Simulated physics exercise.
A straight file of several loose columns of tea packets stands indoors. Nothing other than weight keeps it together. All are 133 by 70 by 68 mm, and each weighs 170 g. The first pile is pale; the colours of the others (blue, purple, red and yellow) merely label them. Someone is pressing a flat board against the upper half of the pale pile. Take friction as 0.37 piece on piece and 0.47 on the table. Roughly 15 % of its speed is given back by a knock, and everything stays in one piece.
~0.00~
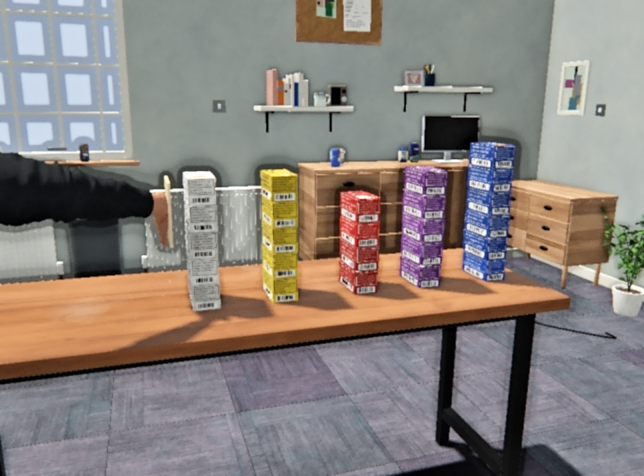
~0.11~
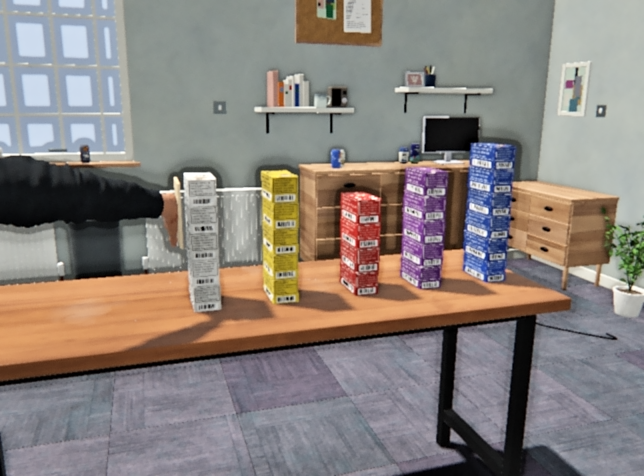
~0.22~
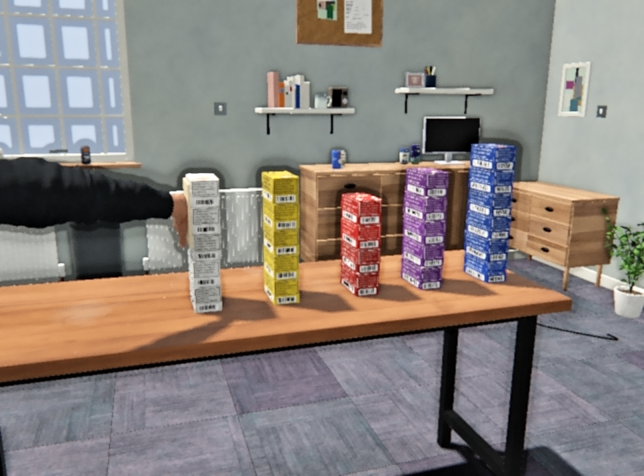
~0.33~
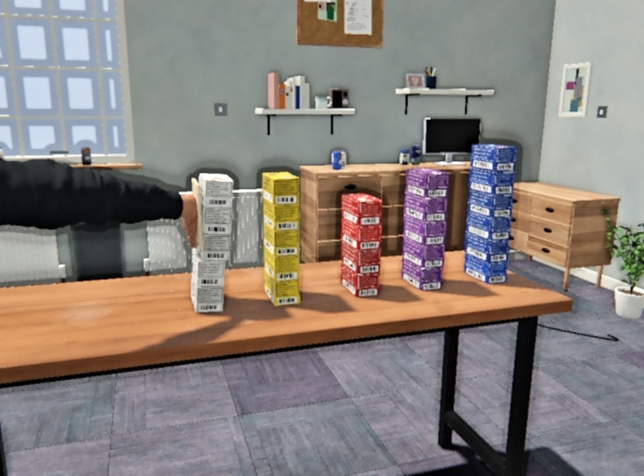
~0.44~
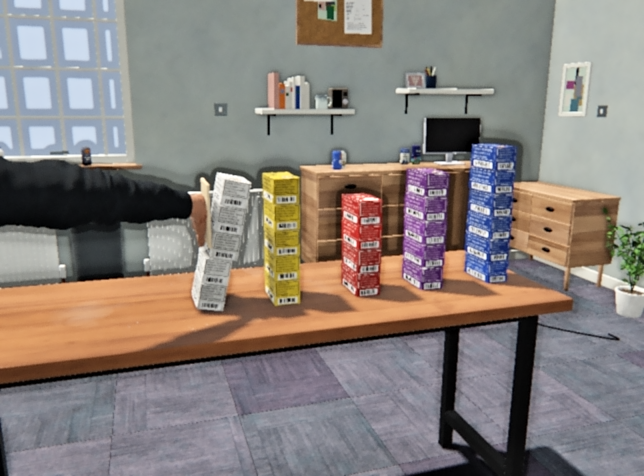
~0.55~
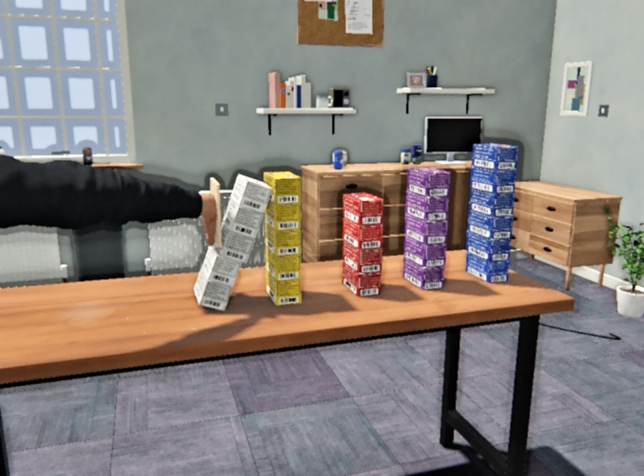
In a grey-walled office, a person's arm reached in from the left and pushed the upper part of a white stack of small boxes, which leaned right toward the yellow stack beside it.
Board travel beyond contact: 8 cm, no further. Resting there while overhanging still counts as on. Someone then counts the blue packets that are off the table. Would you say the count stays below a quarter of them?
No, it goes past a quarter.
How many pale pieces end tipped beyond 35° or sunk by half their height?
That happens to 5 of them.
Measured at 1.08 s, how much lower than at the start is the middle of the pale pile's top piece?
Some 16 centimetres.
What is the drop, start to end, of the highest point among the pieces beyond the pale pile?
I'd put it at around 22 cm.
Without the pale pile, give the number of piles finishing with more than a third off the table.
In total, 1.
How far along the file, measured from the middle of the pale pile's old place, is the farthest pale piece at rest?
36 cm.
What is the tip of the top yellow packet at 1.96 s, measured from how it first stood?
Something like 40°, give or take.
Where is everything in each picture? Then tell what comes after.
In the first frame (places mark the middle of the side facing us), board (170, 207) 40 mm short; top blue packet (481, 155); top purple packet (436, 183); the rest undisturbed.
In the second frame, board (180, 208) 18 mm short; top blue packet (482, 156).
In the third frame, board (190, 208) 4 mm in; top blue packet (482, 157).
In the fourth frame, board (200, 209) 26 mm in, top of the pale pile leaning 5°; top blue packet (483, 157); the rest undisturbed.
In the fifth frame, board (209, 208) 48 mm in, top of the pale pile leaning 12°; top blue packet (483, 157); the rest undisturbed.
In the sixth frame, board (219, 208) 7 cm in, top of the pale pile leaning 21°; top blue packet (484, 156); top yellow packet (288, 191); the rest undisturbed.
After 1.08 s, 5 of the pale pile down; none of the 6 blue packets off the table (0 of 20 in all colours); top blue packet unmoved; top red packet leaning 9°.
After 1.96 s, 5 of the pale pile down; none of the 6 blue packets off the table (0 of 20 in all colours); top blue packet leaning 52°, 15 cm lower; top yellow packet leaning 43°, 17 cm lower.
By the end (2.5 s), 5 of the pale pile down; 5 of the 6 blue packets off the table (6 of 20 in all colours); top blue packet on its side; top purple packet on its side. That is 83 per cent. As the last picture would show them, middles, top purple packet near (596, 448).
